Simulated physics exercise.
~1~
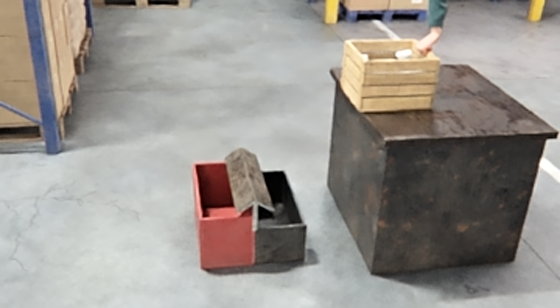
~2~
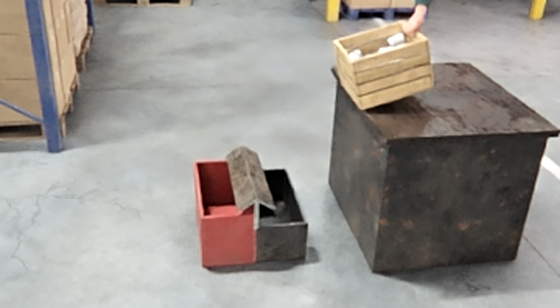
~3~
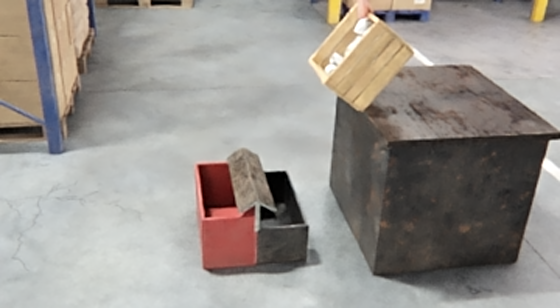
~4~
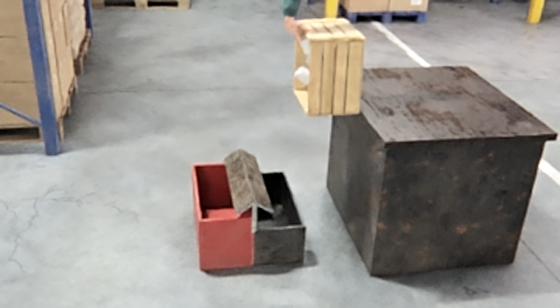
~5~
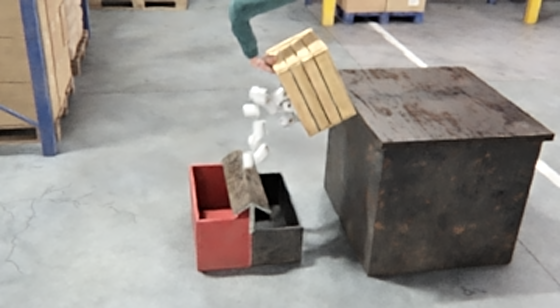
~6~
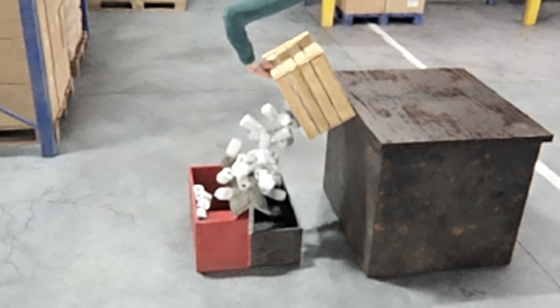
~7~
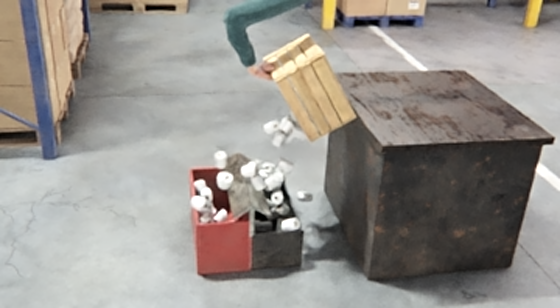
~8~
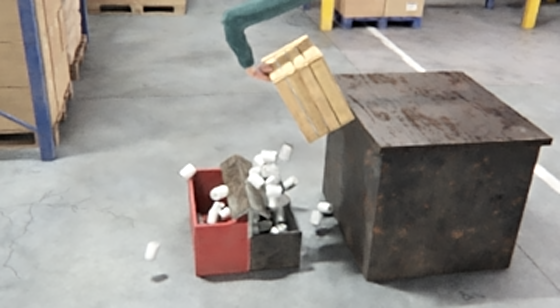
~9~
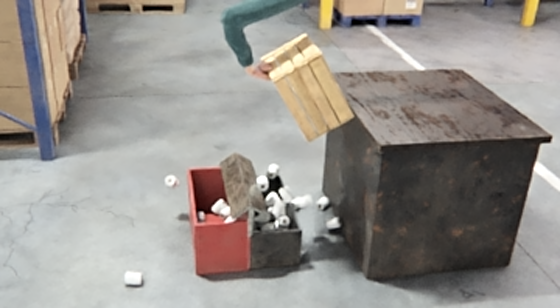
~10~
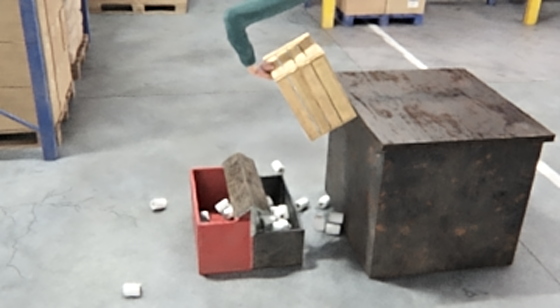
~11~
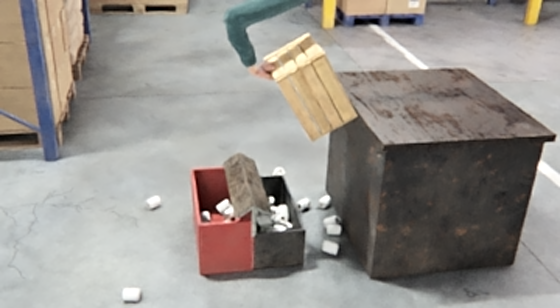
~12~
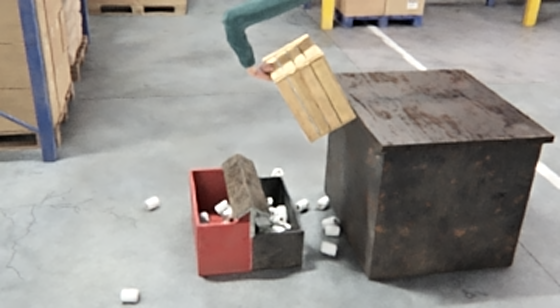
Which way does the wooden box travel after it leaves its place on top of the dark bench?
It moves to the left, ending up tipped over beside the bench and above the containers.
